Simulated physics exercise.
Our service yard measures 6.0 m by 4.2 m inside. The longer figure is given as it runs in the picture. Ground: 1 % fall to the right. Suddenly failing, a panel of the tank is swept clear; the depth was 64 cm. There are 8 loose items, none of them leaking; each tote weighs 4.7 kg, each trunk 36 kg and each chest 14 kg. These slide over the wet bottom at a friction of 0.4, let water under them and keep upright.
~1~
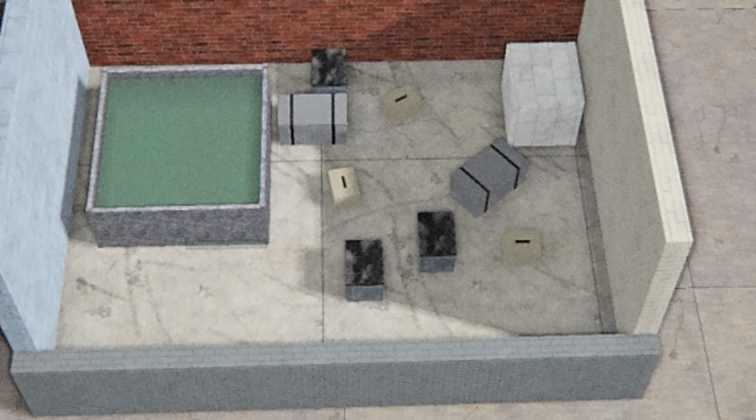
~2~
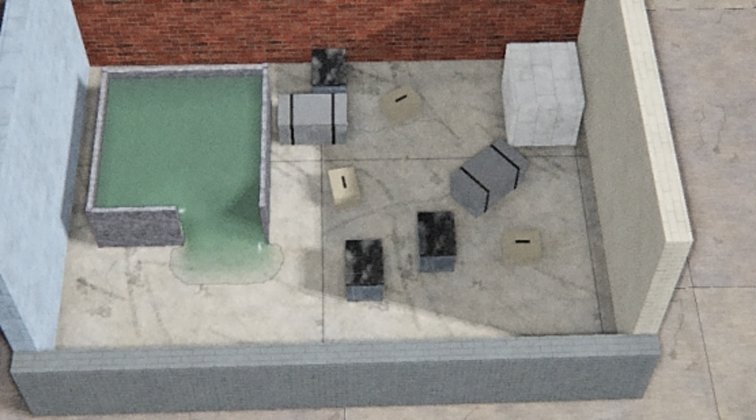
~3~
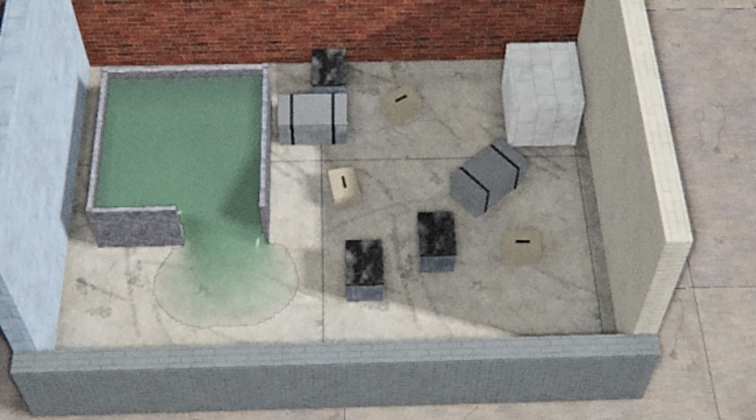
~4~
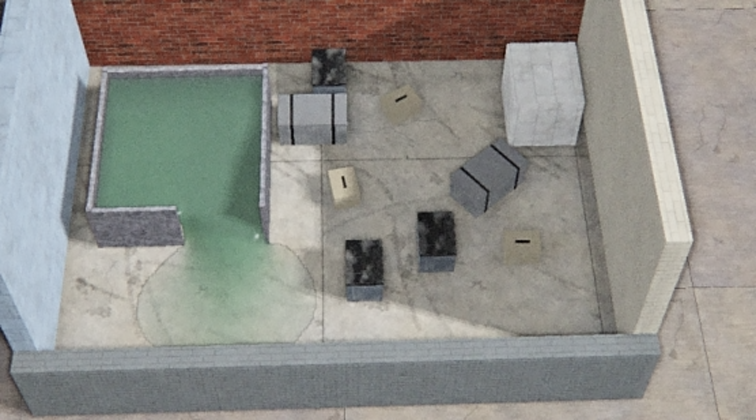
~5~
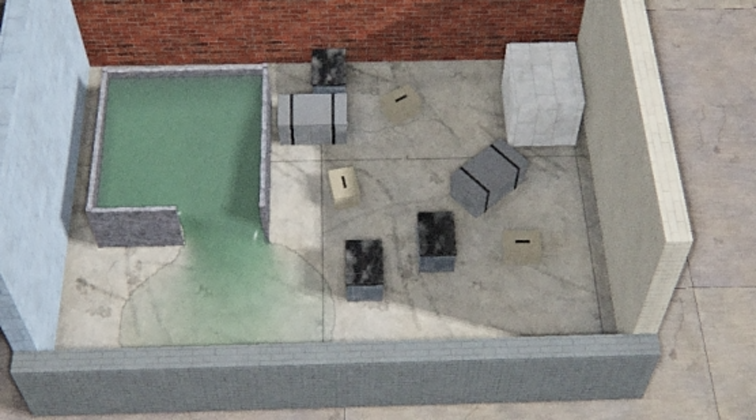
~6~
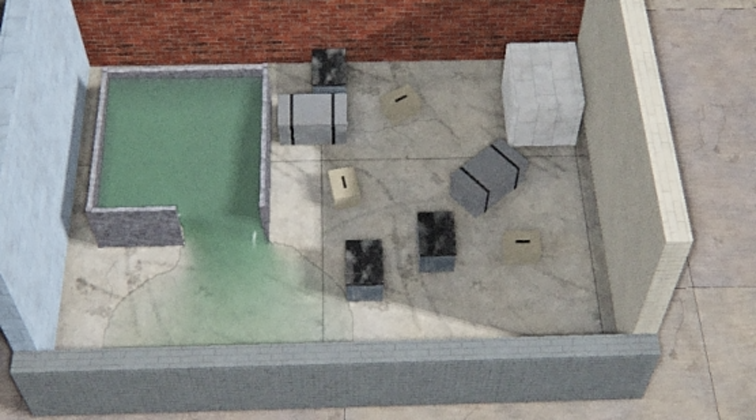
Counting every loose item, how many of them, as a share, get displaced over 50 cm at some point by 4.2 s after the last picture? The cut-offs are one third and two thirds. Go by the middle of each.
The fraction stays beneath a third.
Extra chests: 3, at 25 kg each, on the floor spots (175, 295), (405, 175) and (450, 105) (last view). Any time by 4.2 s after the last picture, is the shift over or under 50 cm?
In the order asked: Above the mark; below the mark; below the mark.
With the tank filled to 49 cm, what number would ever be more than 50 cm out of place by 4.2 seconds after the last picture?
Count under that change: 1.
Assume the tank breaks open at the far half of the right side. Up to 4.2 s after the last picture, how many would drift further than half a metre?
Result: 7 of them.
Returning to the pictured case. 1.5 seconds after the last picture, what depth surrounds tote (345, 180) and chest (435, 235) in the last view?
Some 0 cm at the first, some 1 cm at the second.
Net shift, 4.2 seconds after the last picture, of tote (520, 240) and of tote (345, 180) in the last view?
140 cm and 0 cm.
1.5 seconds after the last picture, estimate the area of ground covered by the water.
I'd put it close to 12 m2.
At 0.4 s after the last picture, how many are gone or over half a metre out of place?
That would be 0.
Then, 0.4 s after the last picture 0 of 8 are over 50 cm from their spots; 0 afloat.
Then, 1.5 s after the last picture 0 of 8 are over 50 cm from their spots; 0 afloat.
Then, 2.8 s after the last picture 1 of 8 are over 50 cm from their spots; 1 afloat.
Then, 4.2 s after the last picture 1 of 8 are over 50 cm from their spots, and 1 have been at some point; 1 afloat.
